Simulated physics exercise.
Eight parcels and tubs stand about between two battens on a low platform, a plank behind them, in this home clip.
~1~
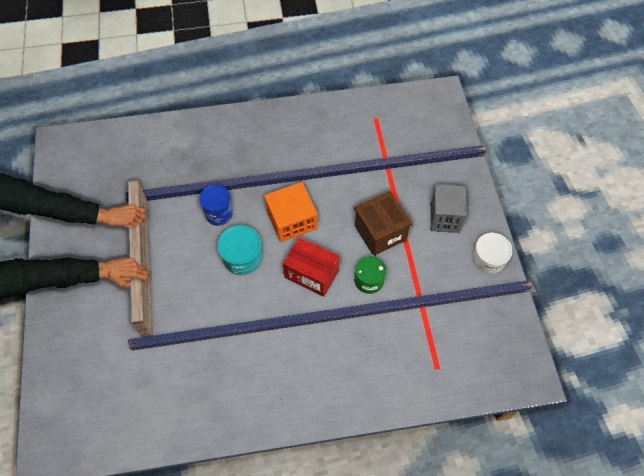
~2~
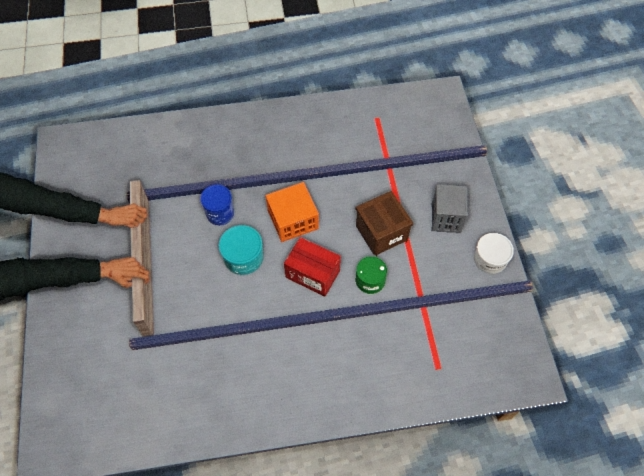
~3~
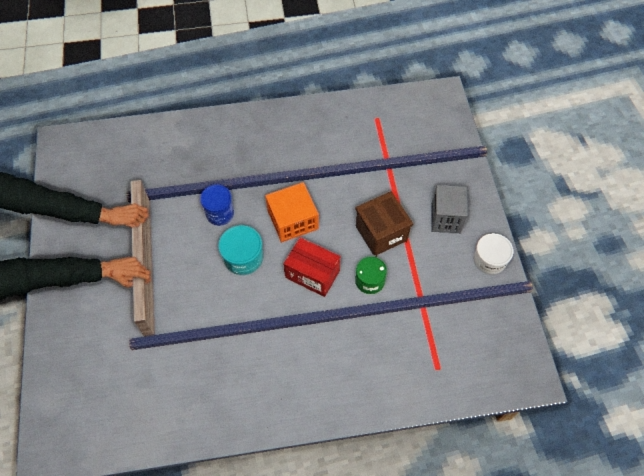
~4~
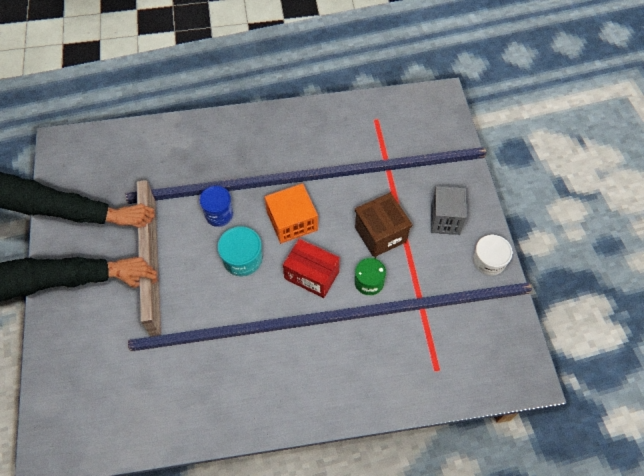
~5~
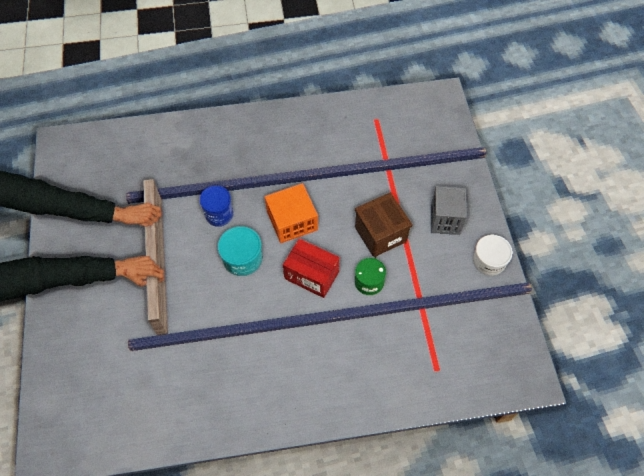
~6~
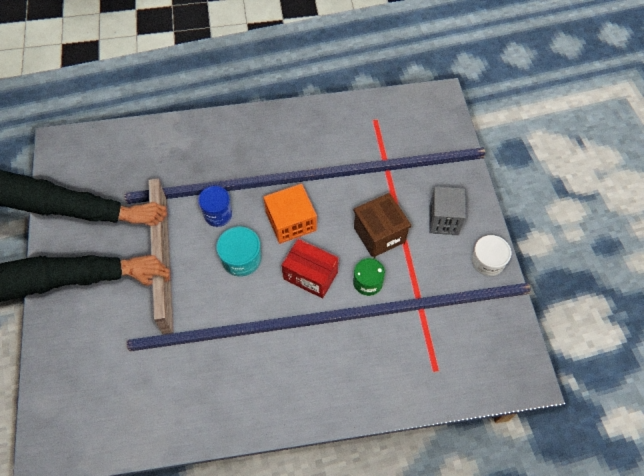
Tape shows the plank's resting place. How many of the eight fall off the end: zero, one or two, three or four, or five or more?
So the tally of ones that come down is nothing, really.
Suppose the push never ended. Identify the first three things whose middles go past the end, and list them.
In order: The white pail, the grey crate, the brown tote.
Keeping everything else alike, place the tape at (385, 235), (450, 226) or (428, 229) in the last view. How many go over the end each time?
In that order 0, 3 and 1.
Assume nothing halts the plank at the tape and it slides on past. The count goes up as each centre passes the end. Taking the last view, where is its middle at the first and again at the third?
At (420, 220) for the first, at (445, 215) for the third.
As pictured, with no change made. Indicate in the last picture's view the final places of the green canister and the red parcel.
Going in order, first (462, 268) and next (432, 270).
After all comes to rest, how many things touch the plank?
It touches 3.
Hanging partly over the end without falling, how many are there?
The figure is 1.
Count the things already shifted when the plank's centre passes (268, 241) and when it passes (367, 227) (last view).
It comes to 4 for the first spot, 7 for the other.
Early on, none off yet; white pail at rest near (491, 256); grey crate at rest near (447, 211); brown tote at rest near (381, 226).
A while later, none off yet; white pail at rest near (491, 256); grey crate at rest near (447, 211); brown tote travelled a little near (390, 233).
Finally, the number that fall off is zero.
